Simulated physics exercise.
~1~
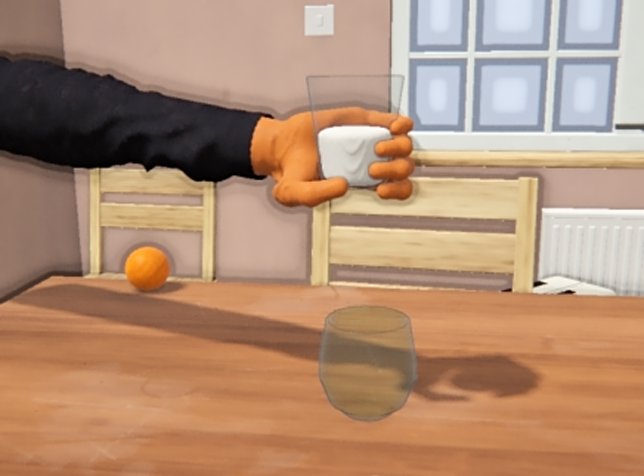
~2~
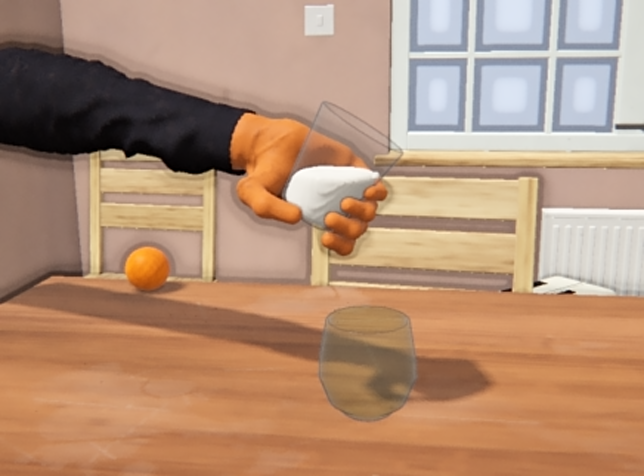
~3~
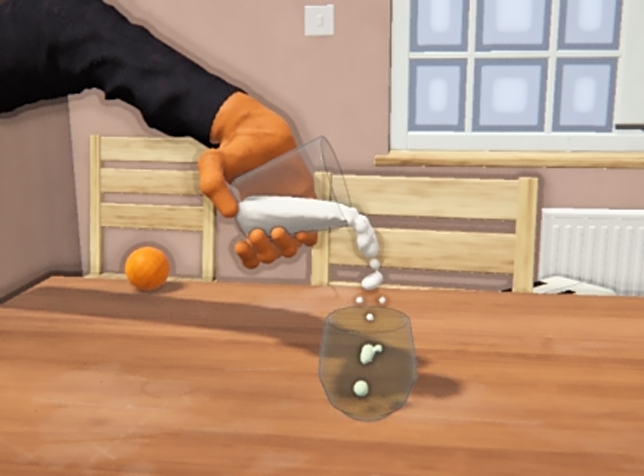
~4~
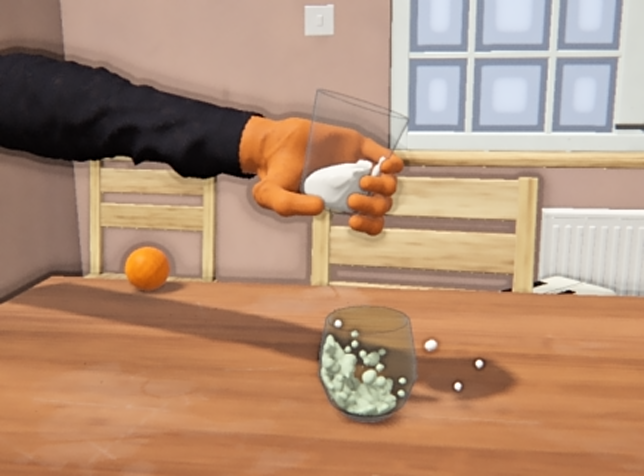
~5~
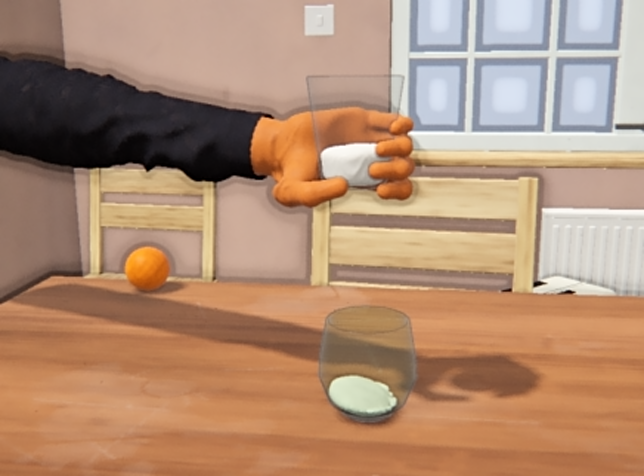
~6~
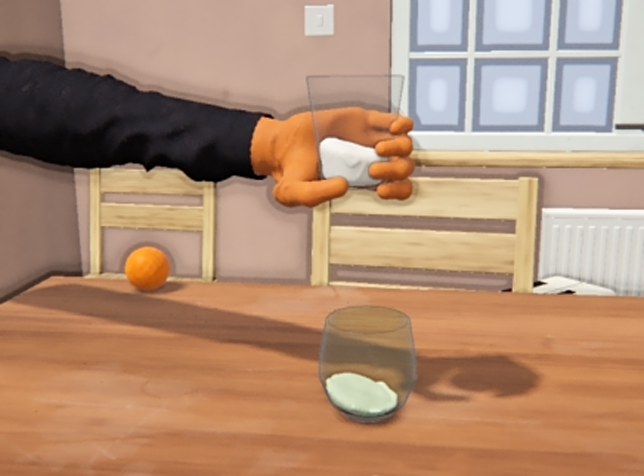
At a wooden table, an orange hand tilting a tumbler right, pouring milk into a stemless glass, then levelling it, still partly full.
